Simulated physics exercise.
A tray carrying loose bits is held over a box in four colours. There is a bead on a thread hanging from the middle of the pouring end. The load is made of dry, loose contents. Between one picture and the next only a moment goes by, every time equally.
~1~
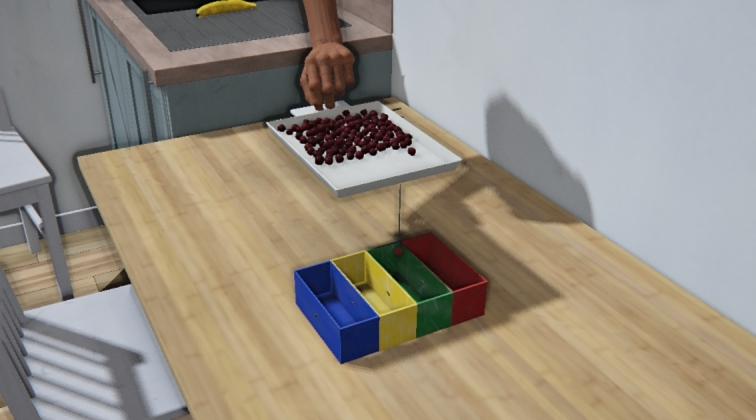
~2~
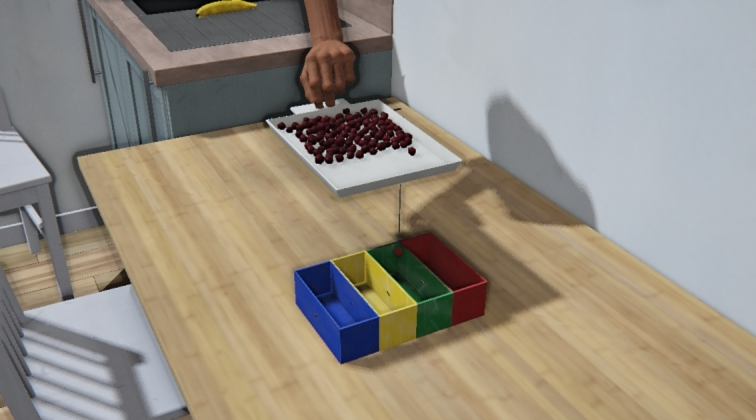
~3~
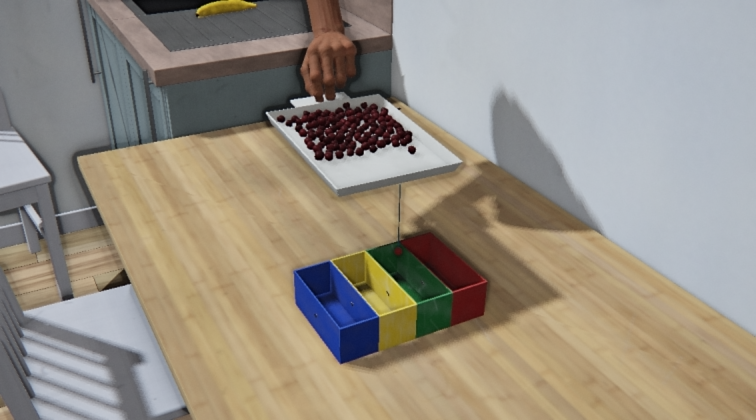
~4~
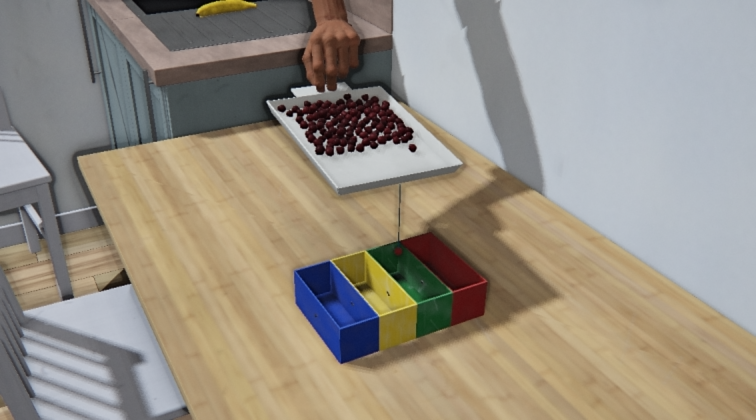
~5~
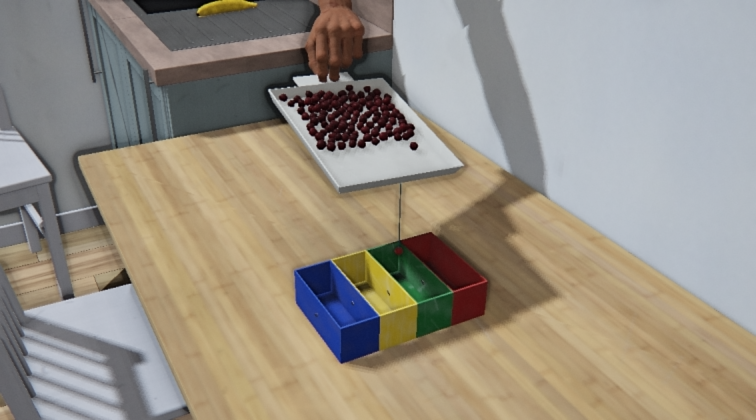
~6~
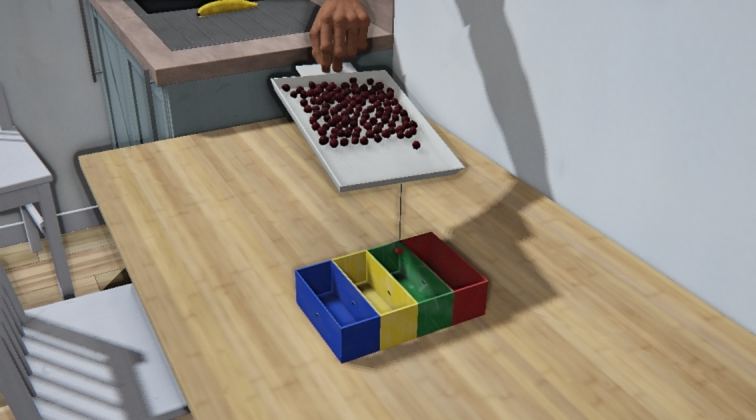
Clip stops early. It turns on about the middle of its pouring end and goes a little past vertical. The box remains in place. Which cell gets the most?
The red cell gets the most.
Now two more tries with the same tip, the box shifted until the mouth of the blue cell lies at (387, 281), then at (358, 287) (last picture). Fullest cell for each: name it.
You'd see green win the first time and red win the second.
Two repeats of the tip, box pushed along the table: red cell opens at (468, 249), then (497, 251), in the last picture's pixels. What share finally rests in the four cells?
About 90 in a hundred, then about 100 in a hundred.
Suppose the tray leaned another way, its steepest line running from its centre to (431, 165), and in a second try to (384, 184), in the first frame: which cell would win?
Try 1 - the red one; try 2 - that yellow cell.
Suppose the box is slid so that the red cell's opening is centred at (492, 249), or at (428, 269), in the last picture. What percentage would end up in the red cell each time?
I'd expect some 10 percent, and then some 30 percent.
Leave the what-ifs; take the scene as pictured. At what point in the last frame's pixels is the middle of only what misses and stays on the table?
Roughly at pixel (503, 283).
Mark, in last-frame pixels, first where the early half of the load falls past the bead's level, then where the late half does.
Earlier half at (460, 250), later half at (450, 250).
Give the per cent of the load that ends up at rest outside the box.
40 %.
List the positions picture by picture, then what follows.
In the first picture, corners of the pouring end at (339, 186) and (456, 159), level; middle of the load at (344, 135), dried cherries; bead on its thread at (399, 251); blue cell at (360, 337); yellow cell at (398, 324); green cell at (434, 312); red cell at (469, 300).
In the second picture, corners of the pouring end at (339, 186) and (456, 159), level; middle of the load at (345, 134).
In the third picture, corners of the pouring end at (339, 185) and (456, 160), tipped barely, lowest at the right corner; middle of the load at (344, 130).
In the fourth picture, corners of the pouring end at (340, 184) and (456, 162), tipped a little, lowest at the right corner; middle of the load at (345, 123).
In the fifth picture, corners of the pouring end at (341, 183) and (457, 163), tipped a little, lowest at the right corner; middle of the load at (347, 116).
In the sixth picture, corners of the pouring end at (343, 182) and (458, 165), tipped clearly, lowest at the right corner; middle of the load at (350, 110); blue cell at (361, 336); yellow cell at (399, 323); green cell at (435, 311); red cell at (470, 300).
Soon after the last picture, tray tipped steeply; about two thirds on the tray; a small part in the red cell; a stray few in the green cell; about a quarter falling or outside the box.
A little later, tray tipped right over; a stray few on the tray; about a third in the red cell; a small part in the green cell; a stray few in the blue cell; a stray few in the yellow cell; about half falling or outside the box.
Later still, tray tipped past a quarter turn; about half in the red cell; a small part in the green cell; a stray few in the blue cell; a stray few in the yellow cell; about a third falling or outside the box.
At rest, tray tipped past a quarter turn; about half in the red cell; a small part in the green cell; a stray few in the blue cell; a stray few in the yellow cell; about a third outside the box.
